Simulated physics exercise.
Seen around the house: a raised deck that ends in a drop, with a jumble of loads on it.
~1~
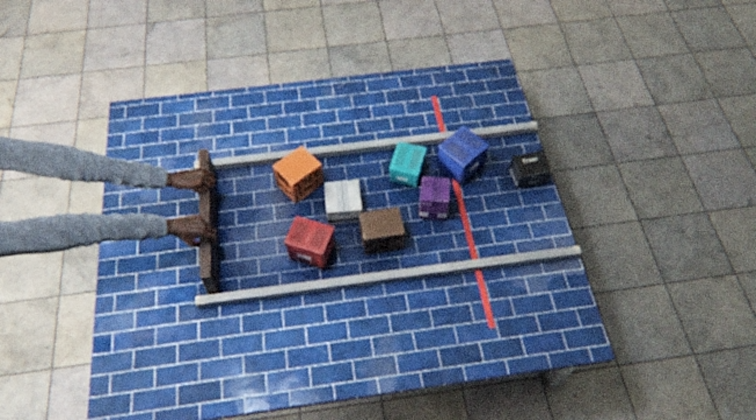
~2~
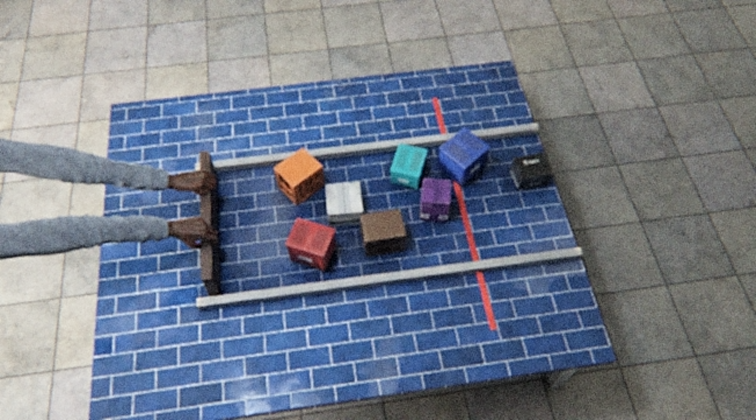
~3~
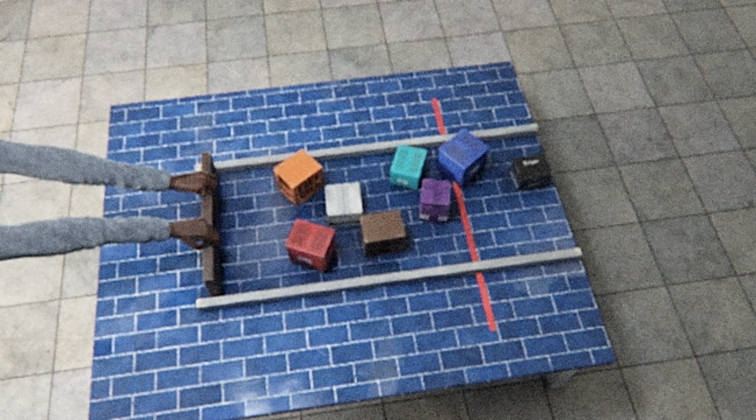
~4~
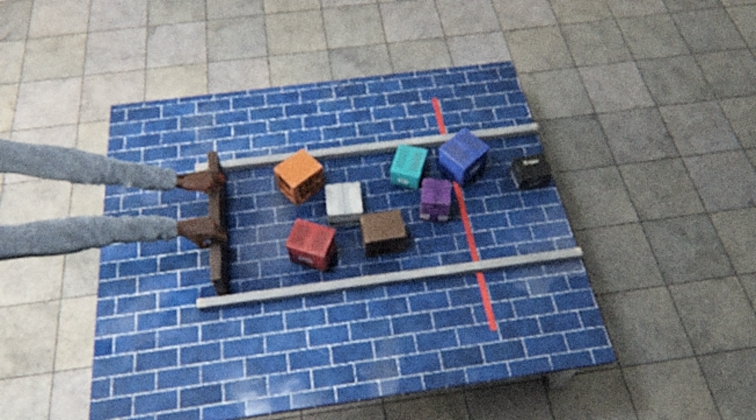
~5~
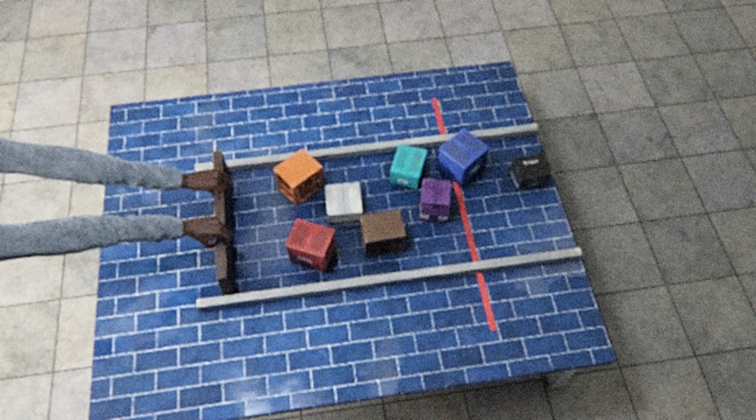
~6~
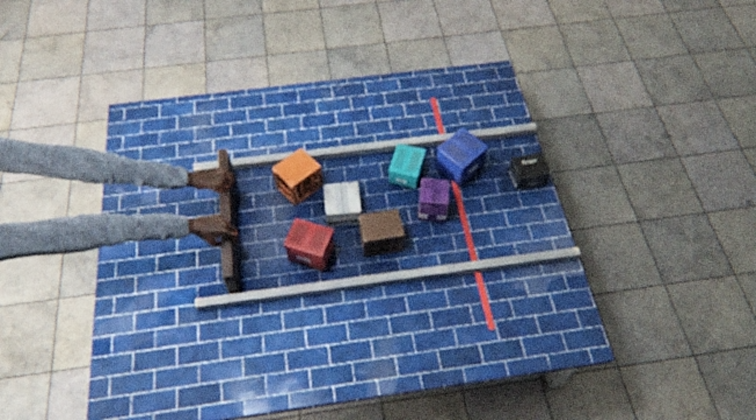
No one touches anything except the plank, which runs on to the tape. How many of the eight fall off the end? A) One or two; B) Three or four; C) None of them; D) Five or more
Option C: None of them.
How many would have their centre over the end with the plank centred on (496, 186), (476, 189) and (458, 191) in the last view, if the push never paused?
Respectively, 2, 1 and 0.
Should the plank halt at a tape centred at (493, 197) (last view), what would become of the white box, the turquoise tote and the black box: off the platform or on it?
Result - white box: Remains in place; turquoise tote: Remains in place; black box: Drops.
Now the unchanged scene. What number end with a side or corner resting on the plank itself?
I count 3 of them.
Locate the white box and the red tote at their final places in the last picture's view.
Going in order: First (476, 190), then (486, 216).
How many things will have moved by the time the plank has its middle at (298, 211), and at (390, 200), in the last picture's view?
By then 2, and later 7.
Soon after, none off yet; black box at rest near (529, 171); blue tote at rest near (461, 158); purple parcel at rest near (434, 201).
Then, none off yet; black box moved a little near (533, 174); blue tote moved about its own width near (498, 156); purple parcel moved about its own width near (465, 192).
At rest, the number that fall off is zero.
